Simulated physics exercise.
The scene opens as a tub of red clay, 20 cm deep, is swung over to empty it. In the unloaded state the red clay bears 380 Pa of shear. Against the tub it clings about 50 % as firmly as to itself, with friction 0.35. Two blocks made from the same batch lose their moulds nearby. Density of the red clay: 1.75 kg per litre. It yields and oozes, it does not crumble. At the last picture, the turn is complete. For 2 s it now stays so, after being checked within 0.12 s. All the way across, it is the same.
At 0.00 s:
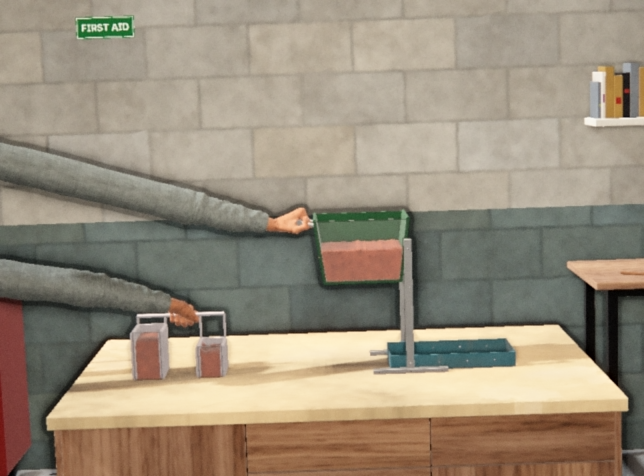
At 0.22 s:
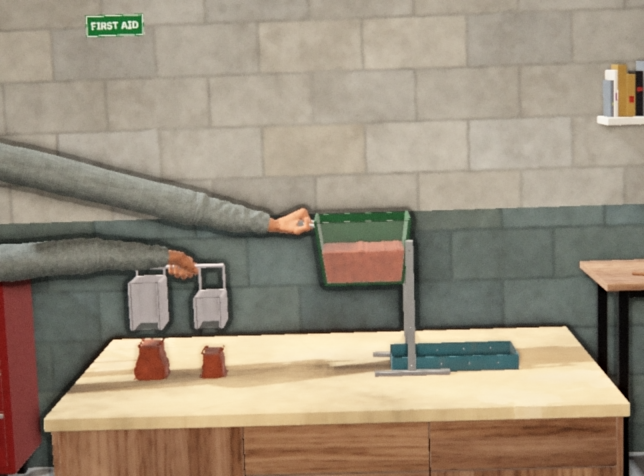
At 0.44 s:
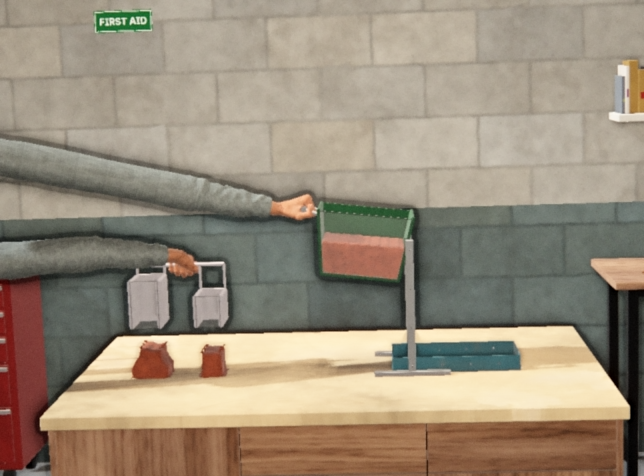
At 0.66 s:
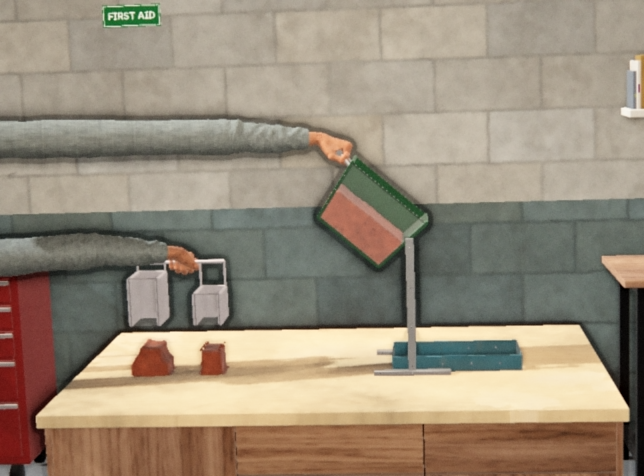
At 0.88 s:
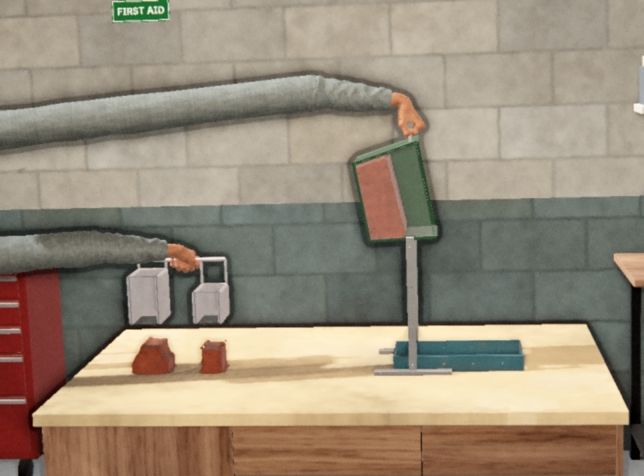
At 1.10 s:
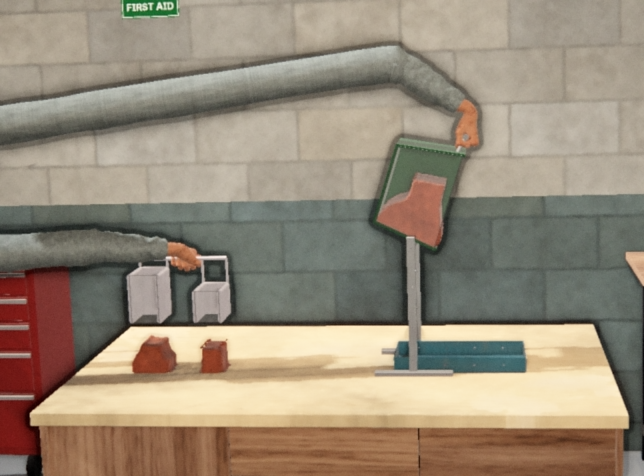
A green tub of red clay, gripped by a gray-sleeved hand above a pale-topped wooden workbench, is seen from the front in a block-walled workshop. Two pale moulds in another hand at left lift off two reddish blocks, which settle lower, the left one more, beside a teal tray at right. The tub then swings up and over clockwise on its metal stand, its clay shifting inside, while the view drifts slightly left.
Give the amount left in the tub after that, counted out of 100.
0 %.
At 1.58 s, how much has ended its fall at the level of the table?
By then close to 70 % is down.
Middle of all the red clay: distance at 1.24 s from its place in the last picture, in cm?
Measured shift, roughly 13 cm.
After 1.24 s, the tub is at 108 degrees and holds 38 %.
After 1.41 s, the tub is at 108 degrees and holds 15 %.
After 1.58 s, the tub is at 108 degrees and holds 0 %.
After 1.75 s, the tub is at 108 degrees and holds 0 %.
After 3.10 s, the tub is at 108 degrees and holds 0 %.
